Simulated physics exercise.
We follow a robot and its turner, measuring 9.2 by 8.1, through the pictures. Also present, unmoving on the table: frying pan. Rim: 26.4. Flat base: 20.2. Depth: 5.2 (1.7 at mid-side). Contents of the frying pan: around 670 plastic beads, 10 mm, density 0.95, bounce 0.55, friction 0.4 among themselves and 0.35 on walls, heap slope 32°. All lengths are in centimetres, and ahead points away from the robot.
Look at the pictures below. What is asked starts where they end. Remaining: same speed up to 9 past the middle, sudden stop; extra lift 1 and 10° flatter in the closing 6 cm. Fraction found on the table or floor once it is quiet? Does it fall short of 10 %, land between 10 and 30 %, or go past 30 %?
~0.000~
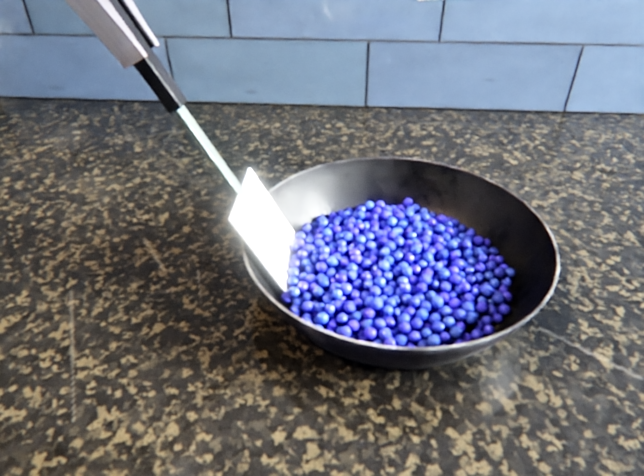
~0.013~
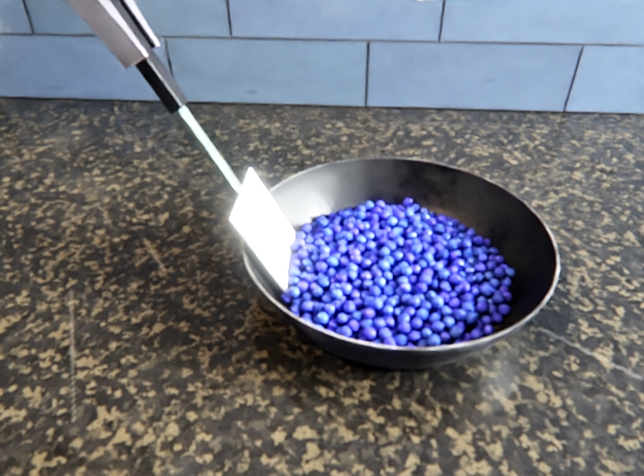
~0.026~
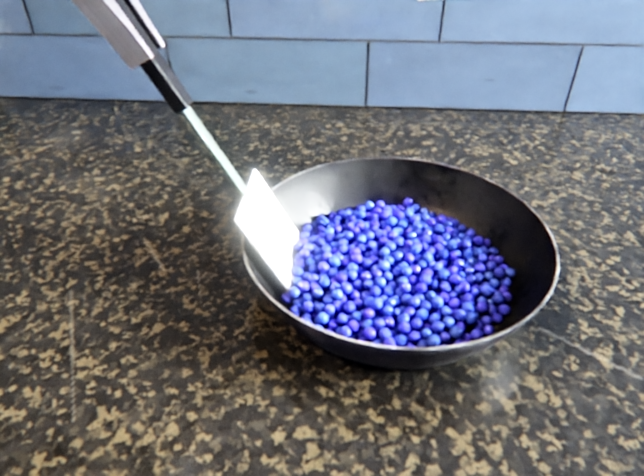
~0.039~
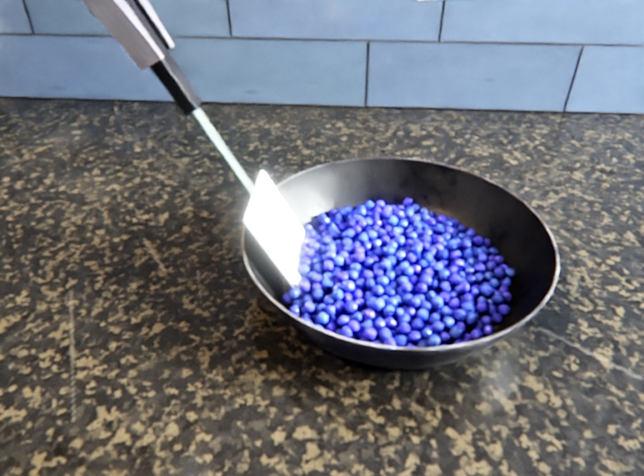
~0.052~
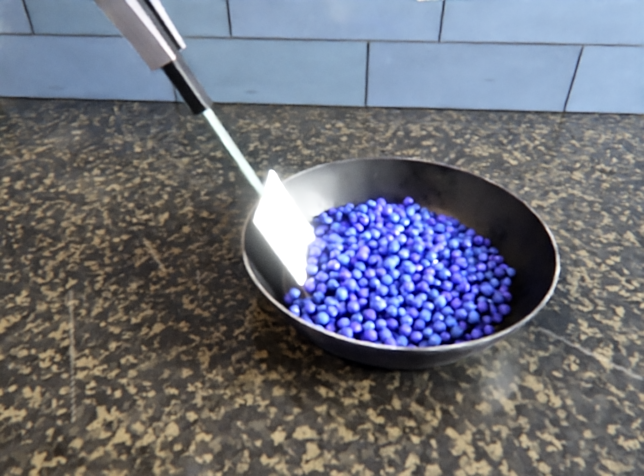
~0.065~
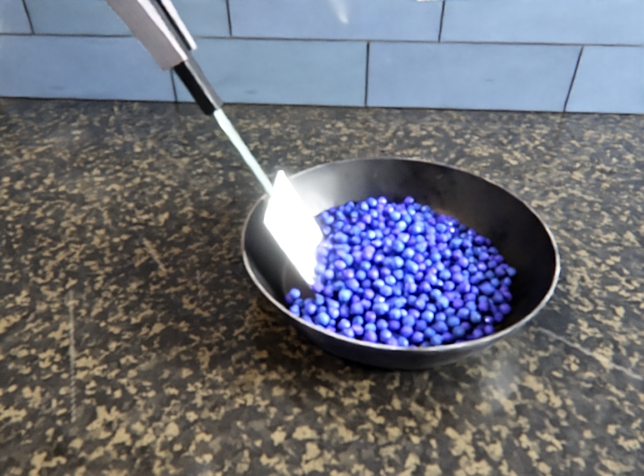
It falls short of 10 %.
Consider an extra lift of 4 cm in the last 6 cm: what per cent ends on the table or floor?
5 %.
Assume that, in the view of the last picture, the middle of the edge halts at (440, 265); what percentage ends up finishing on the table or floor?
Estimate: Approx. 0 %.
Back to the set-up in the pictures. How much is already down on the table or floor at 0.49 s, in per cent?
That would be near 0 per cent, give or take.
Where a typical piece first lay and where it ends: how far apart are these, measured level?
Some 4 cm.
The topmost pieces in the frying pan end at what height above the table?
About 6.0 cm above the table.
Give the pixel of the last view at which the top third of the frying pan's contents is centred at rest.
I'd put it close to (503, 248).
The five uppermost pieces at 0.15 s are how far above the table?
About 4 cm.
After 0.15 s, sloping 62°, highest piece 4 above the table; 672 in the frying pan.
After 0.24 s, sloping 59°, highest piece 5 above the table; 672 in the frying pan.
After 0.49 s, sloping 52°, highest piece 6 above the table; 654 in the frying pan, 16 on the table or floor, 2 on the blade or in flight.
After 1.54 s, sloping 52°, highest piece 6 above the table; 654 in the frying pan, 18 on the table or floor.
At rest, 654 in the frying pan, 18 on the table or floor. That is 3 % on the table or floor.
